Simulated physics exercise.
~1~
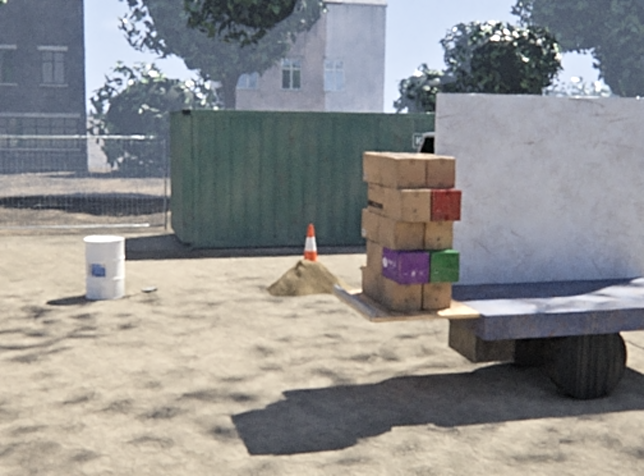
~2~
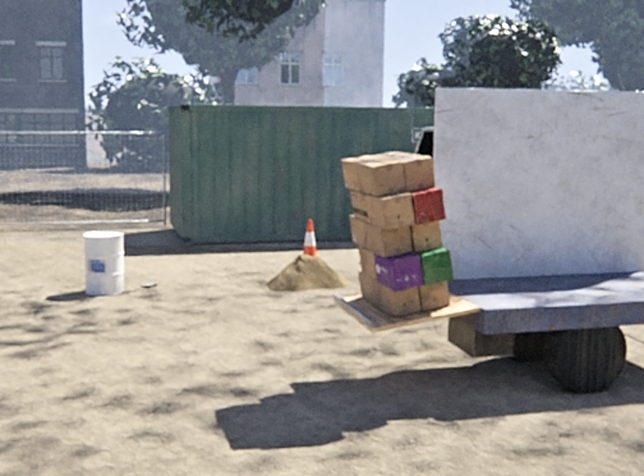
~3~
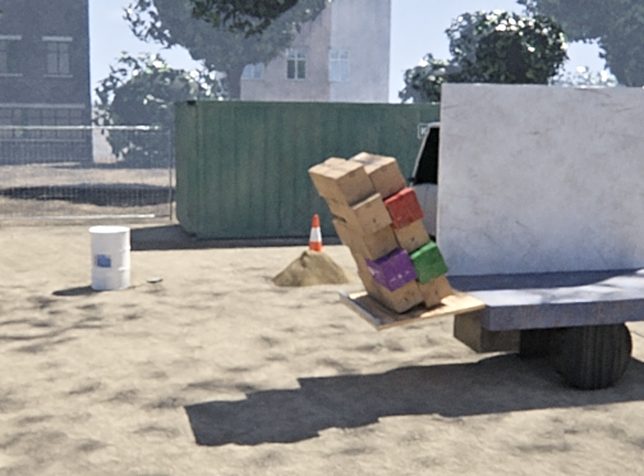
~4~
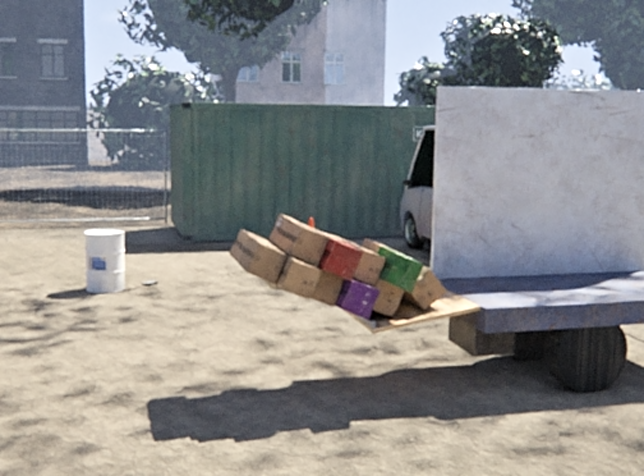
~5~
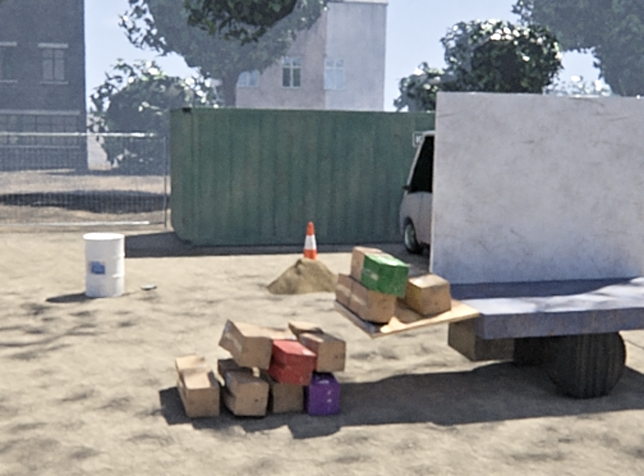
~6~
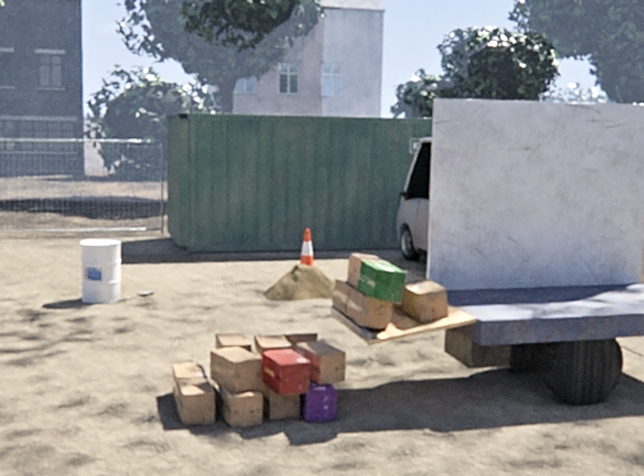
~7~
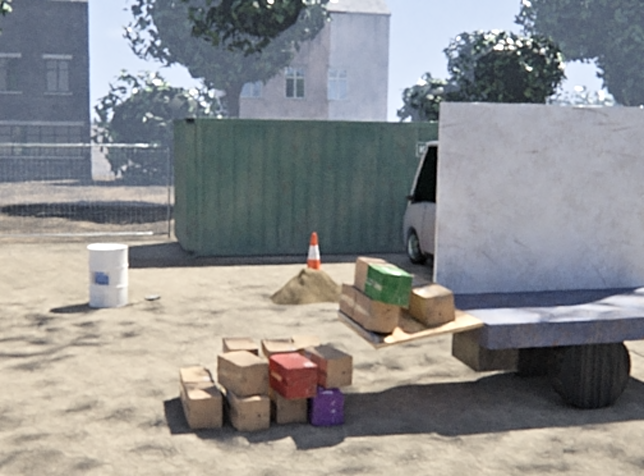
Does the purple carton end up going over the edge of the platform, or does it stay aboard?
It goes over the edge. The purple carton ends up on the ground at the right end of the heap of fallen cartons.
